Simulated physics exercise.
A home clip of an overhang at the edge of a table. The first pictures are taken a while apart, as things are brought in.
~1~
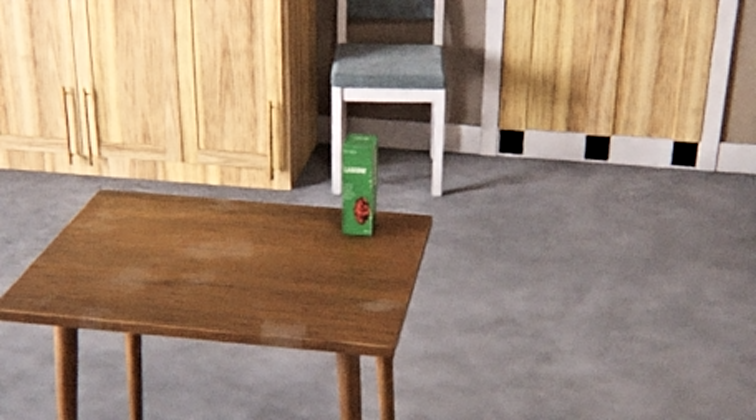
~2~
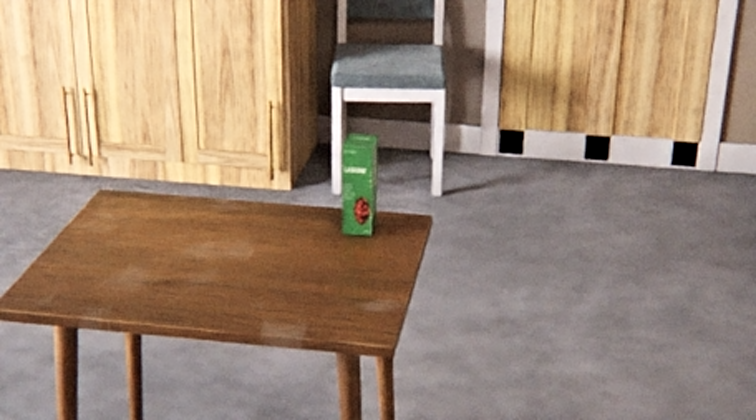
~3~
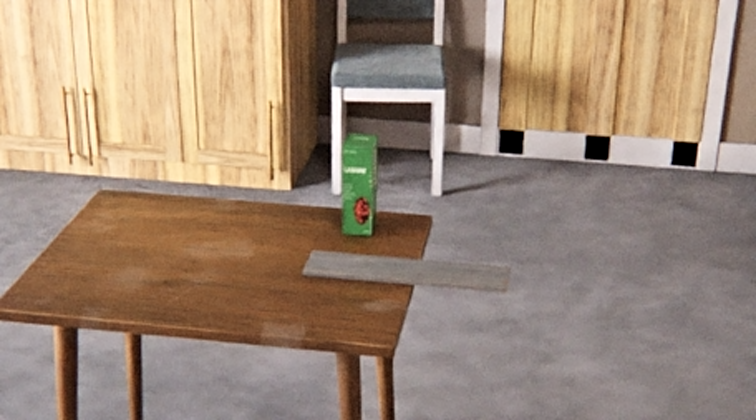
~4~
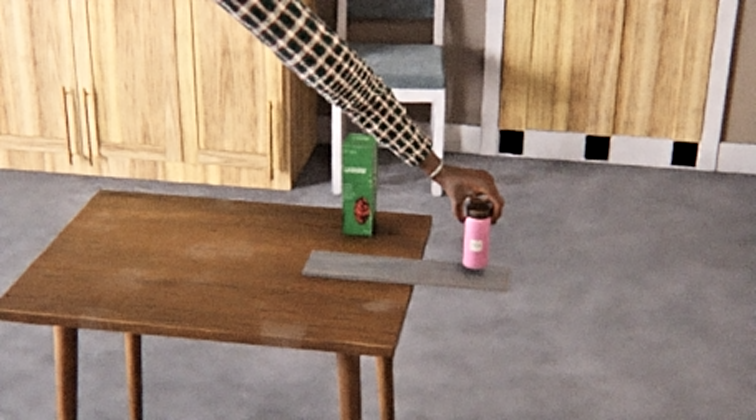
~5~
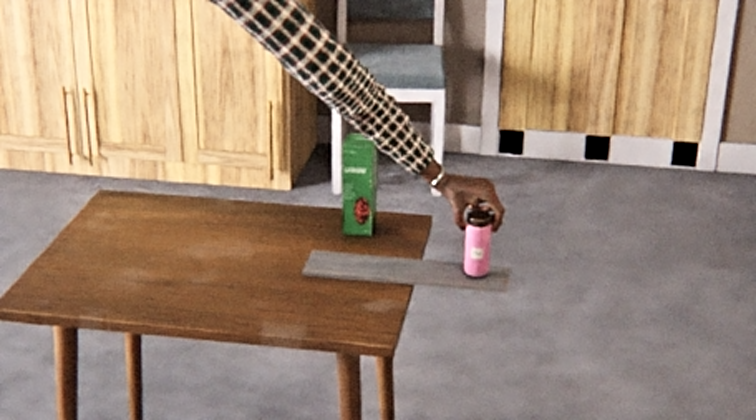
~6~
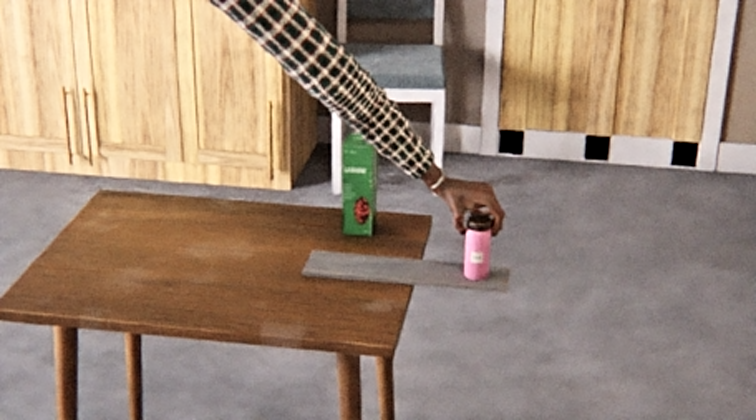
The video shows a green carton on a wooden table, then a flat gray strip appears, extending past the table's right edge. A hand in a checkered sleeve lowers a pink shaker onto the strip's overhanging part and keeps holding it.
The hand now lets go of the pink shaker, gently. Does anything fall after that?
The board comes down.
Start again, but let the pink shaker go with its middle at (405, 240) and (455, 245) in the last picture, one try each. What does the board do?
First, it stays on the table; second, it goes over.
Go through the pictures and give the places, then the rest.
The last thing is not in view yet; green carton (360, 185), in the first frame.
The last thing is not in view yet; green carton (360, 185), in the second frame.
The last thing is not in view yet; green carton (360, 185), in the third frame.
Coming down; pink shaker (477, 236); green carton (360, 185), in the fourth frame.
Coming down; pink shaker (478, 243); green carton (360, 185), in the fifth frame.
In place under the hand; pink shaker (478, 247); green carton (360, 185), in the sixth frame.
Then, 0.50 s later than the last frame, pink shaker now down on the floor or falling; grey board tilted by 58°.
Then, 0.70 s later than the last frame, grey board now down on the floor or falling.
Then, 0.90 s later than the last frame, things are still on the move.
When it is over, down on the floor or falling, pink shaker and grey board; green carton as before. The board tips off the edge.
